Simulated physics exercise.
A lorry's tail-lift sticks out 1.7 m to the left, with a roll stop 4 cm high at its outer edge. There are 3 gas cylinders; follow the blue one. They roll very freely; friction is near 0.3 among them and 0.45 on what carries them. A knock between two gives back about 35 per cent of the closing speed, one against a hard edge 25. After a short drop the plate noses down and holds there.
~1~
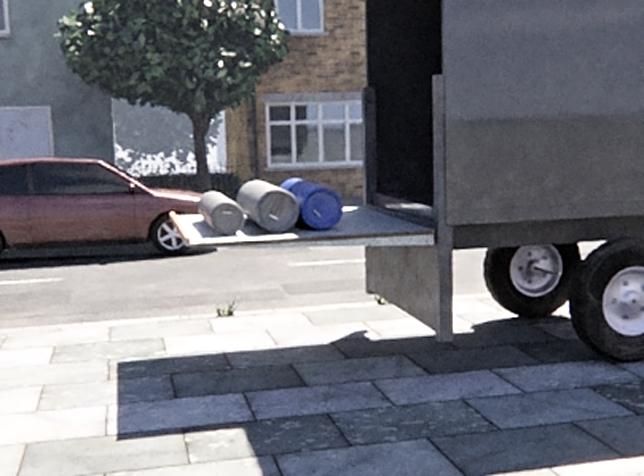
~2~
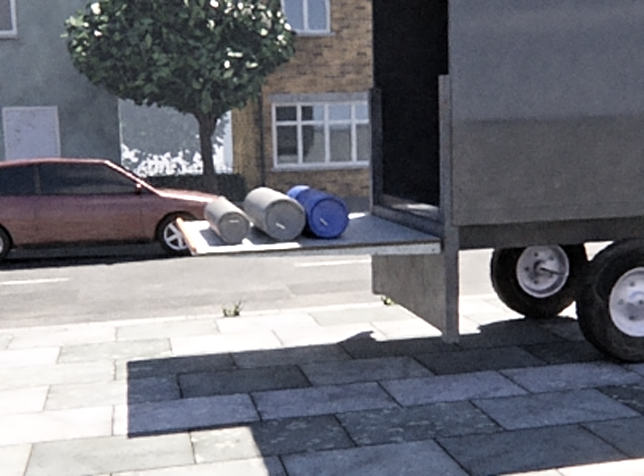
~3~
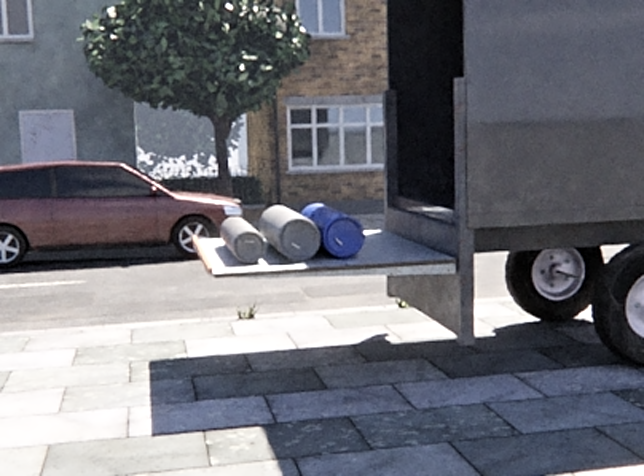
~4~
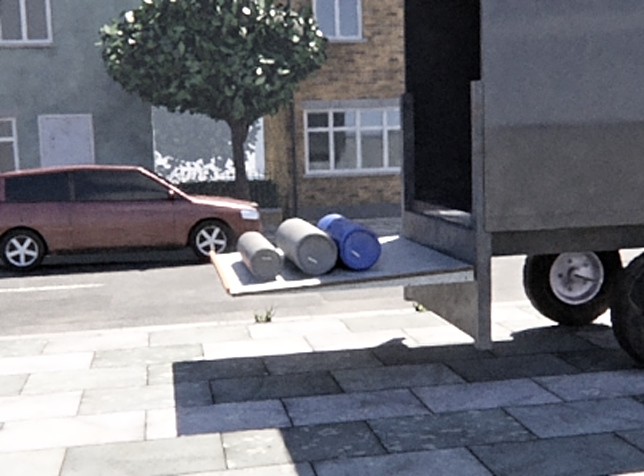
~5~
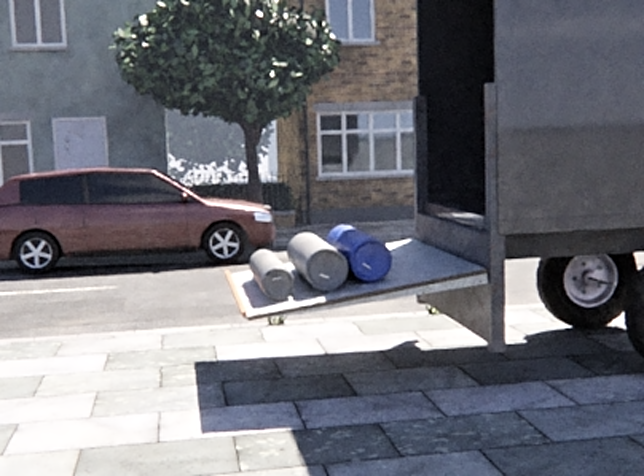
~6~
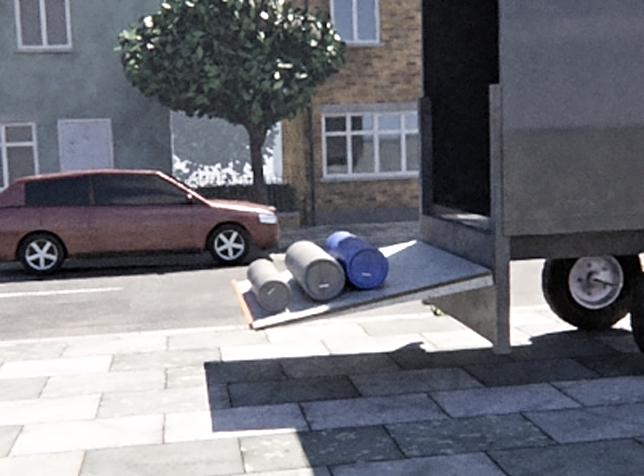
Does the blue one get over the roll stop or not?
The blue one jumps the stop.
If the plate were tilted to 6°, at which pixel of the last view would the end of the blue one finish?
Around (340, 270).
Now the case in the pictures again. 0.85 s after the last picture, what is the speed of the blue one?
Near 0.5 m/s.
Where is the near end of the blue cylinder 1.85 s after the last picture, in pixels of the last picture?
At about (222, 311).
Another 0.8 s on from the last picture, blue is on the plate, 40 cm from the stop, rolling left; 1 gone from the plate.
Another 1.8 s on from the last picture, blue is over the stop and falling; 3 gone from the plate.
In the end (5.6 s after the last picture), blue is off the lift, on the ground; 3 gone from the plate.
